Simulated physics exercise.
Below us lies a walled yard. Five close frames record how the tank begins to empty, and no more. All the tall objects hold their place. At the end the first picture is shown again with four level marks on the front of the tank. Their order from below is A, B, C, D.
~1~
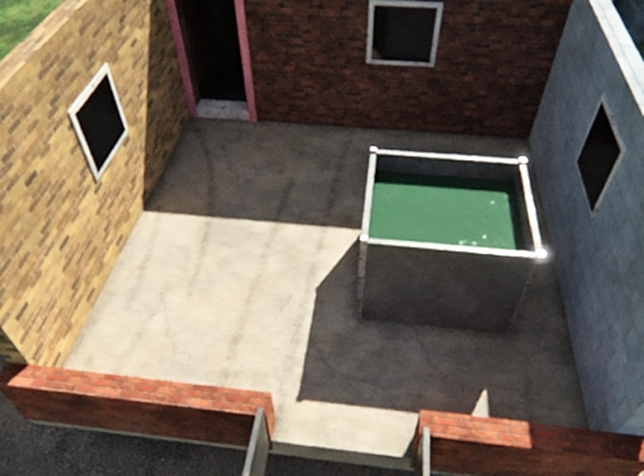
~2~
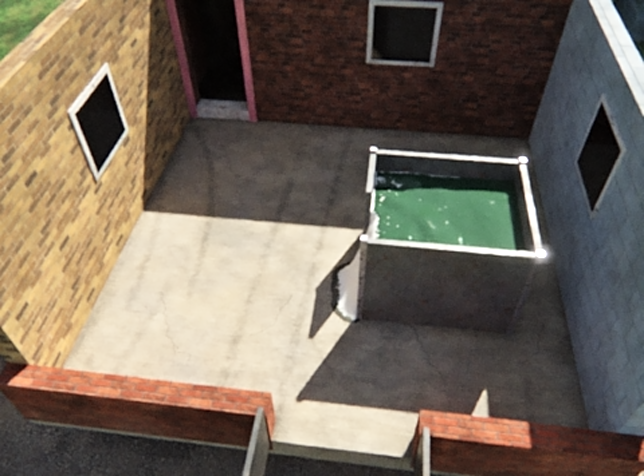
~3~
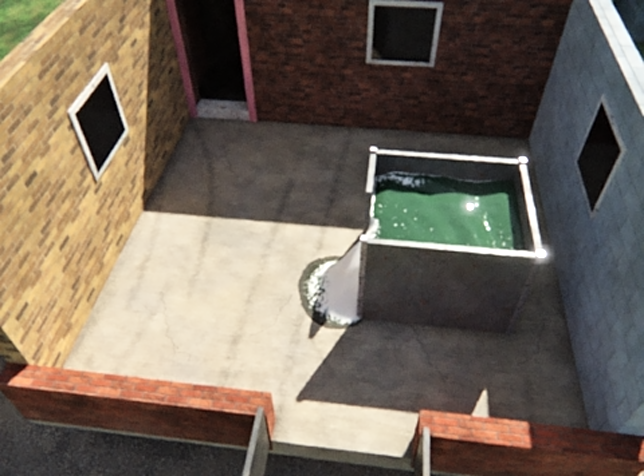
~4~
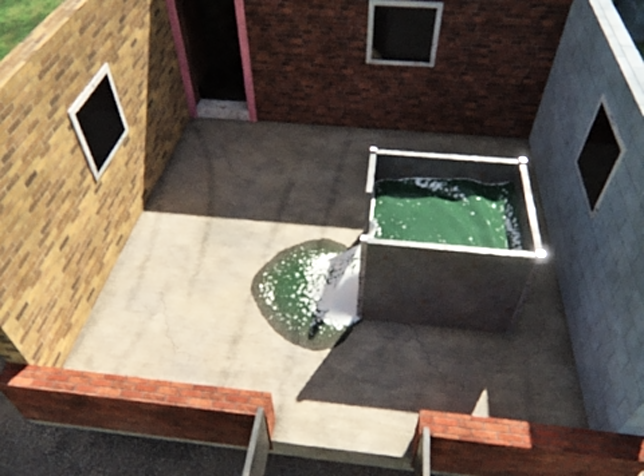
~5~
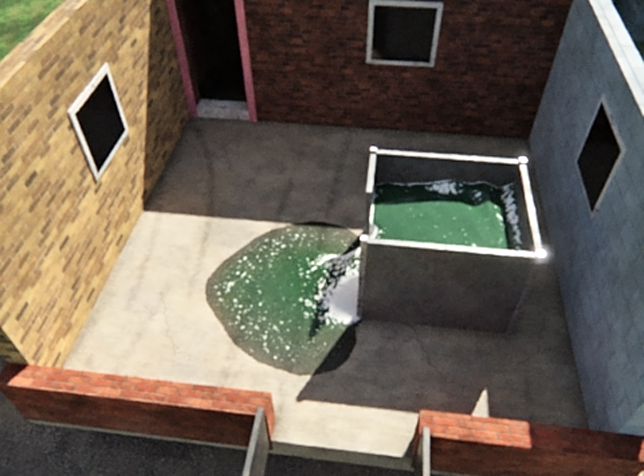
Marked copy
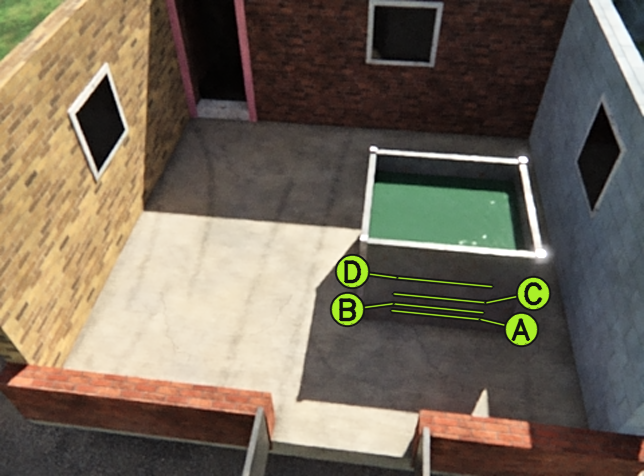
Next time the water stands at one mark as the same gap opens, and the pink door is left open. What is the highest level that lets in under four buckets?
D is the one.
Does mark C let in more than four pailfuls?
No, that is safe.
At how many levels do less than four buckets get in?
All four.
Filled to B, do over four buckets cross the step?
No, not at all.
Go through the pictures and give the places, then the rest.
In the first picture, water in the tank at rest, its middle at (445, 216); foot of the pink doorway at (224, 119); open gate at (345, 399).
In the second picture, 1 % of the ground under water, visible out to (354, 318).
In the third picture, 2 % of the ground under water, visible out to (305, 281).
In the fourth picture, 6 % of the ground under water, visible out to (259, 292).
In the fifth picture, 12 % of the ground under water, visible out to (212, 284).
In lime, A at (435, 315); B at (437, 308); C at (439, 298); D at (443, 282); from the bottom up A, B, C, D.
With A, nothing gets over.
With B, nothing gets over.
With C, nothing gets over.
With D, a splash gets over, under a bucket.
